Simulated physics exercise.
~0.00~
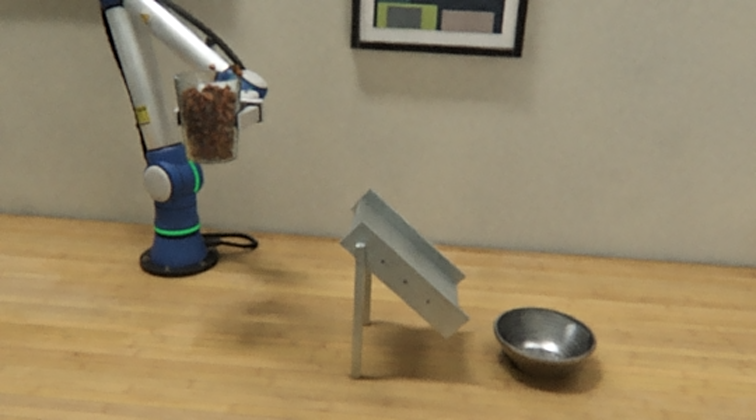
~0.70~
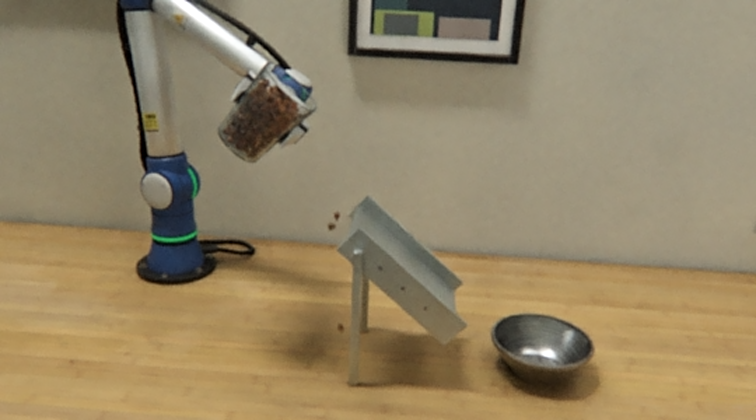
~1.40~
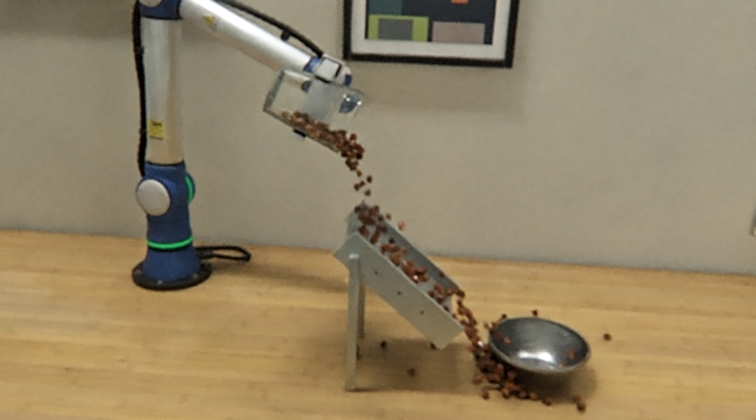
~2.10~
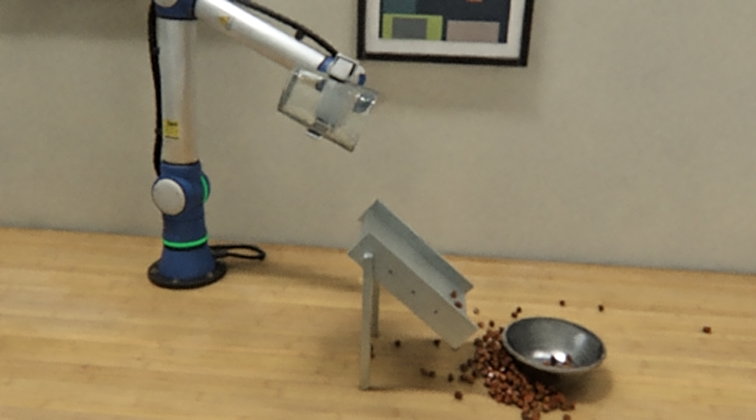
The footage shows a blue and silver robotic arm moving a clear cup of brown pellets rightward and tipping it over a sloping metal chute; the pellets slide down and mostly pile on the wooden table beside the metal bowl, with only a few inside.
